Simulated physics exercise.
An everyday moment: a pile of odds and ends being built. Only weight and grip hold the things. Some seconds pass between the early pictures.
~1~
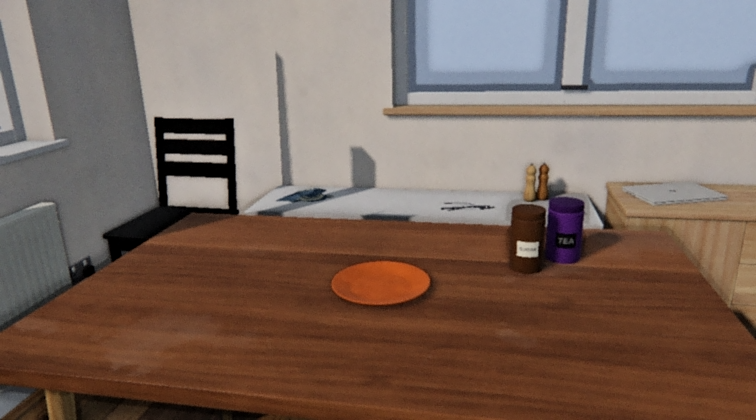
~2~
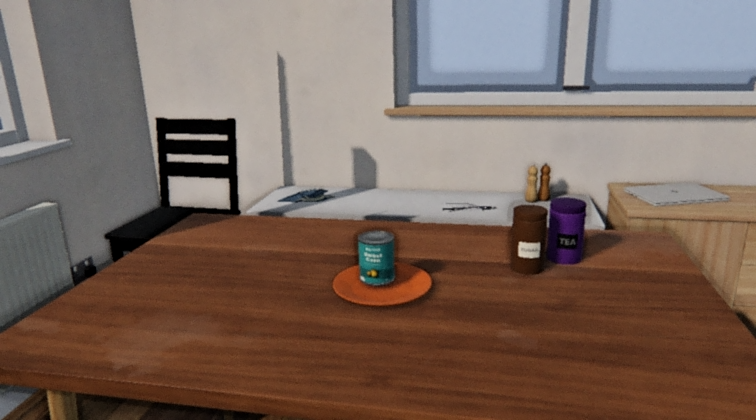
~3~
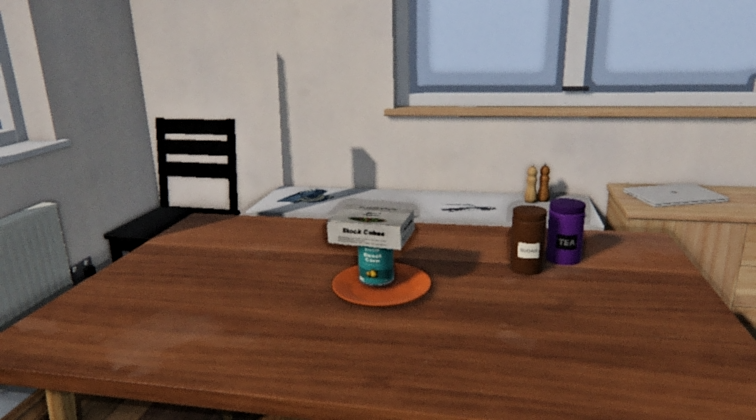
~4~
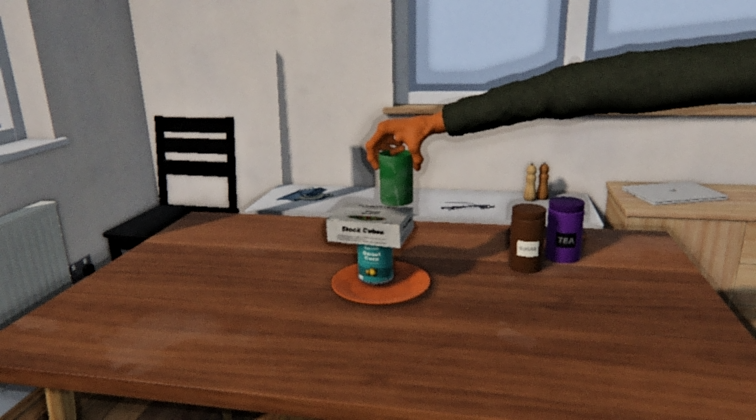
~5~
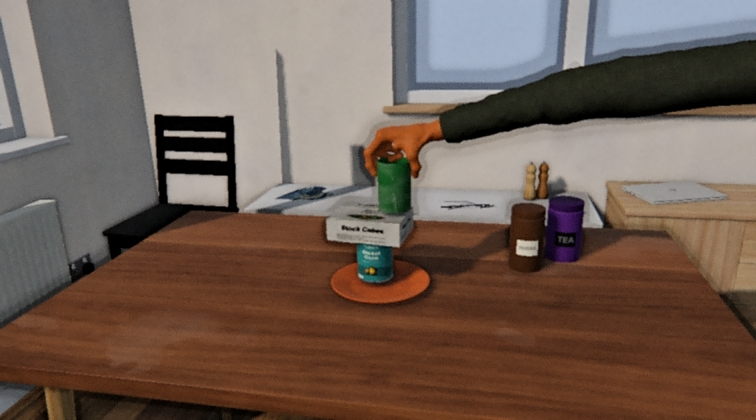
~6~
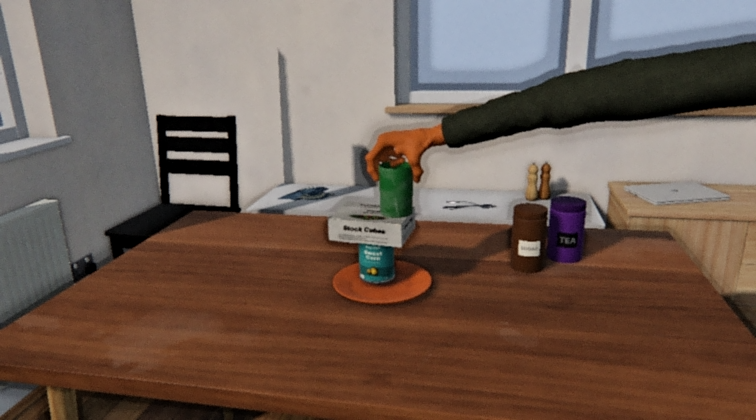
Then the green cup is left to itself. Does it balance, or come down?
It keeps its balance.
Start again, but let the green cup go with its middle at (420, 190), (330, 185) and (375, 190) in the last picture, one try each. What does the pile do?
In the first case it comes apart; in the second case it loses its balance; in the third case it holds.
Then, 0.40 s on from there, no change.
Then, 1.10 s on from there, green cup resting near (397, 190).
In the end, all 6 unmoved. At the end, from the last picture's camera, green cup near (397, 190). The pile stays up.
